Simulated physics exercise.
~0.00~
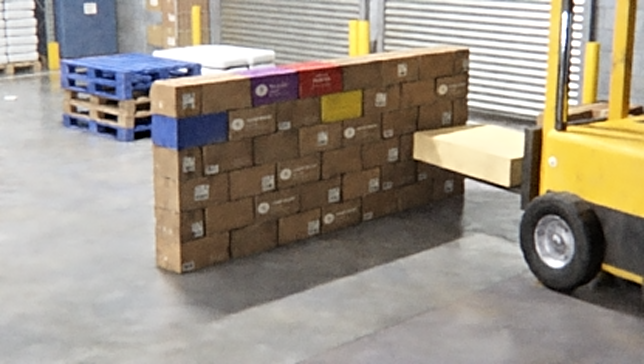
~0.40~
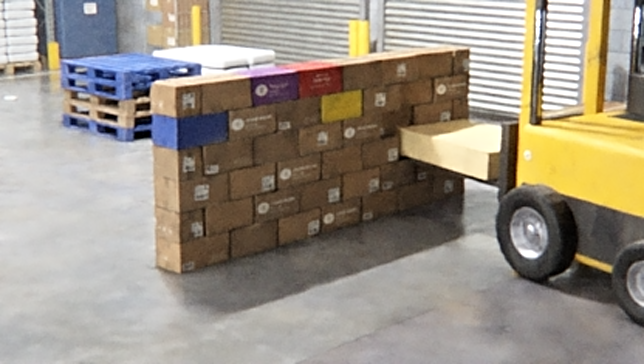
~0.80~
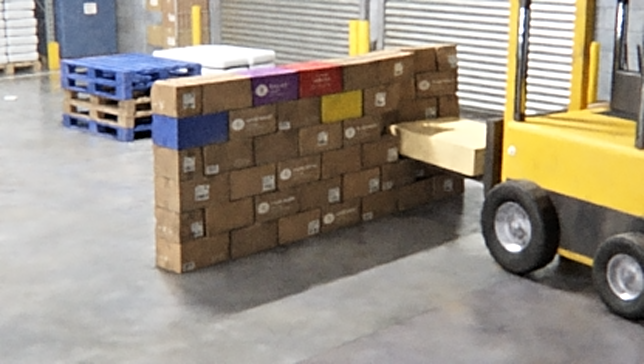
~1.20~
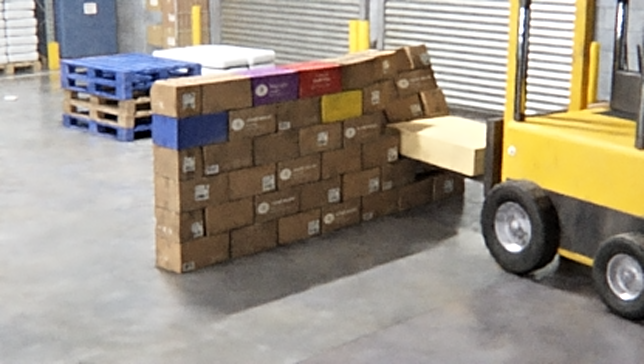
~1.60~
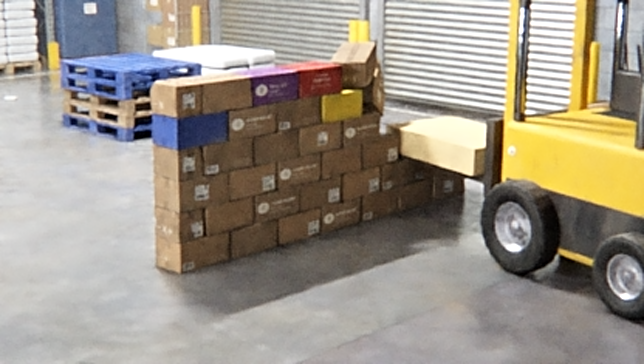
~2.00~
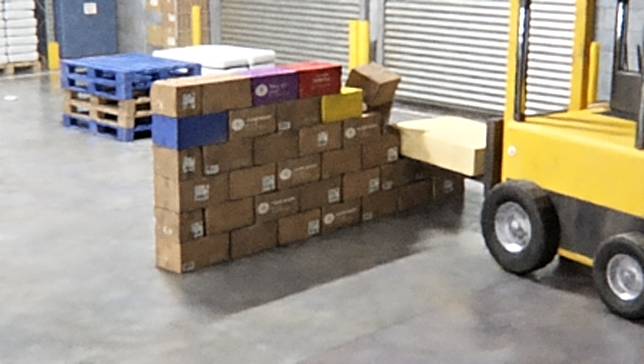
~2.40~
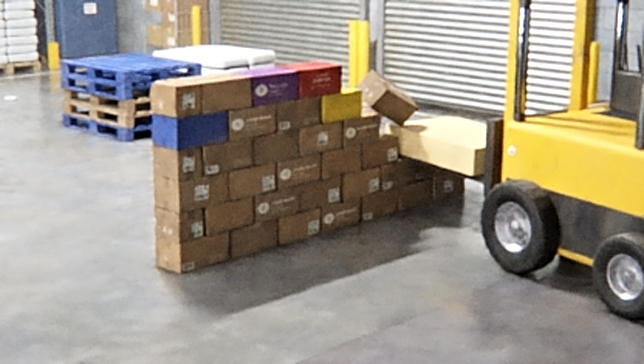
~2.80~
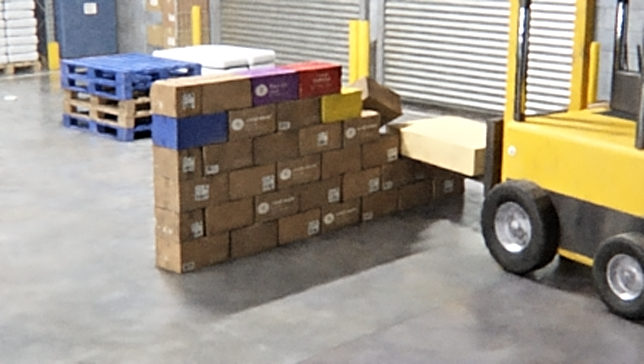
We see a yellow forklift push a pale case leftward into the right end of a cardboard carton wall and stop. The upper cartons there tilt and fall away, the last tumbling behind the wall, while the blue, purple, red and yellow cartons stay in place.
